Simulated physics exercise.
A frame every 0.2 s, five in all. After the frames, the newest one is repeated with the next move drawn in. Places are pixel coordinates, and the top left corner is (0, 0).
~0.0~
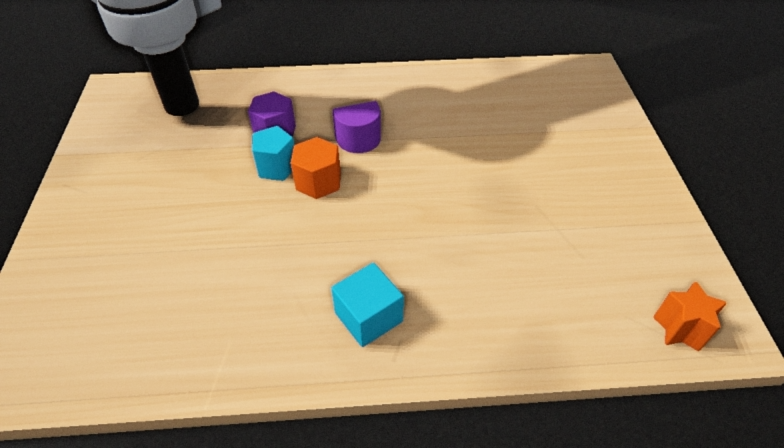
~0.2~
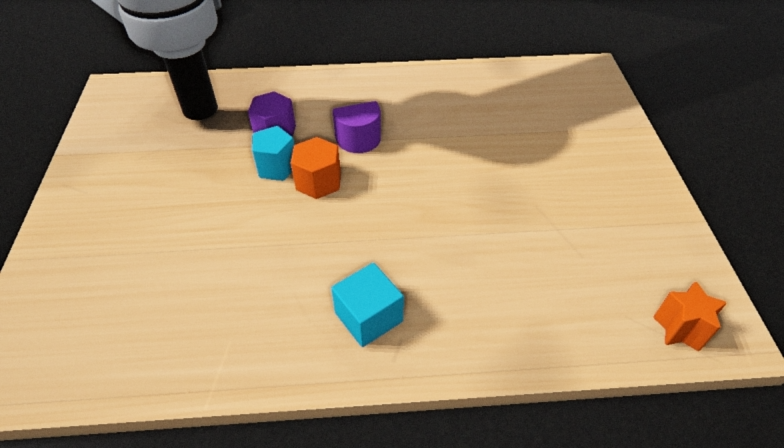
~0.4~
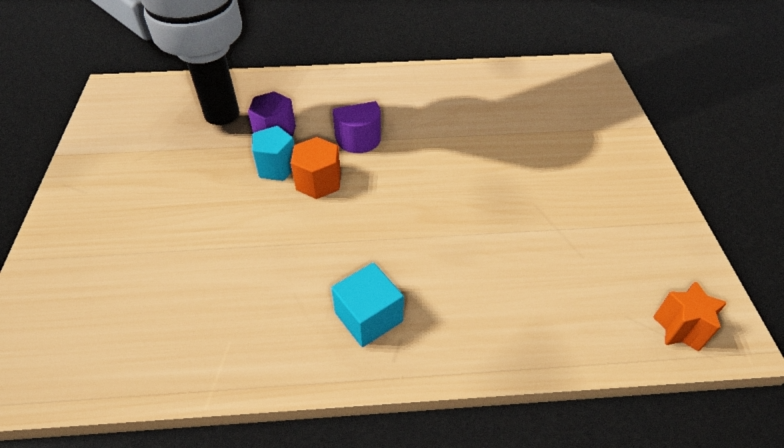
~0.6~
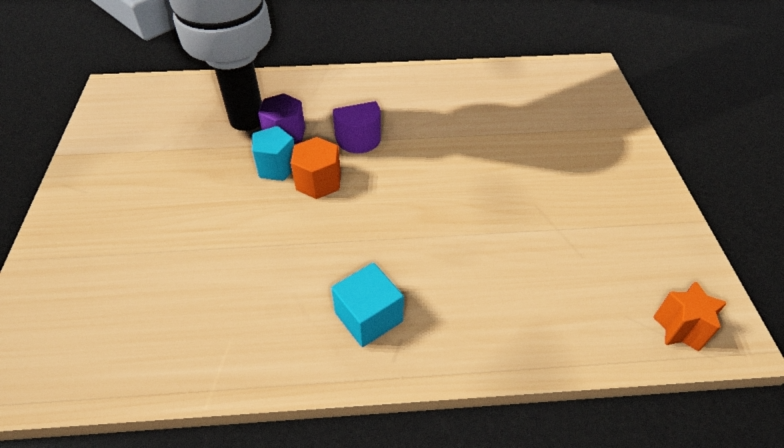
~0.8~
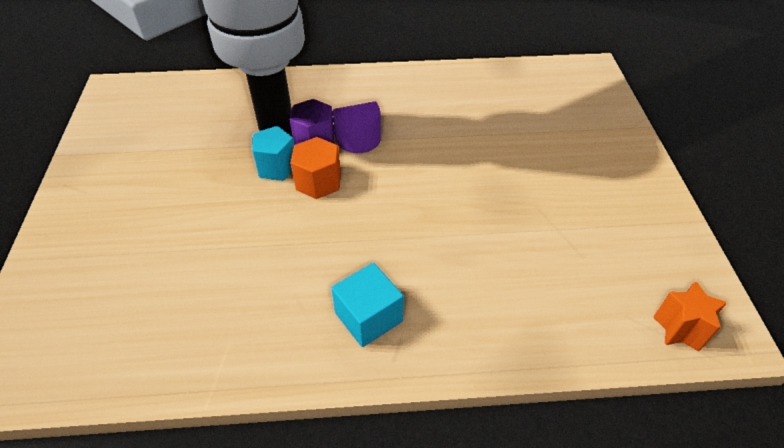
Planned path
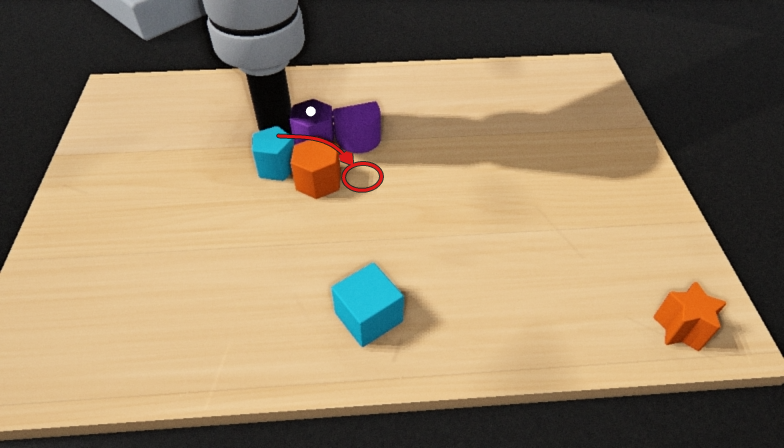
Robot arm with a black rod moving right across a wooden board, pushing a purple hexagonal block toward a purple D-shaped block.
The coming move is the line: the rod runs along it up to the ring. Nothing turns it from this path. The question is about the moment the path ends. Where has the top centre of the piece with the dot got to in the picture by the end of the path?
Somewhere near (387, 125).
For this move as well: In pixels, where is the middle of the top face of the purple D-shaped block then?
Its top middle is near (431, 119).
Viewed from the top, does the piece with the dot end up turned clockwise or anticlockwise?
Turns anticlockwise.
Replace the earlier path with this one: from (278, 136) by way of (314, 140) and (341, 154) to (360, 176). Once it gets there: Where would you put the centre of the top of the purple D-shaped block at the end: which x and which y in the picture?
I'd say the purple D-shaped block ends with its top centre at (428, 117).
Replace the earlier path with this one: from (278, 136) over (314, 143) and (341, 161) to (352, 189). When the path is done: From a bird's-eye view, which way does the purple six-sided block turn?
It goes round opposite to clock hands.
Path on the board, from (278, 136) via (315, 139) and (343, 154), ending at (363, 177); the dot is on the purple six-sided block.
On the path given first. One third of the way, rod (315, 129); purple six-sided block (352, 112); purple D-shaped block (396, 117), turned 20° clockwise.
Two thirds of the way, rod (343, 145); purple six-sided block (381, 122), turned 20° anticlockwise; purple D-shaped block (426, 119).
At the end, rod (362, 167); turquoise five-sided block in place; purple six-sided block (387, 125), turned 35° anticlockwise; orange six-sided block (315, 156), turned 15° clockwise; purple D-shaped block (431, 119).
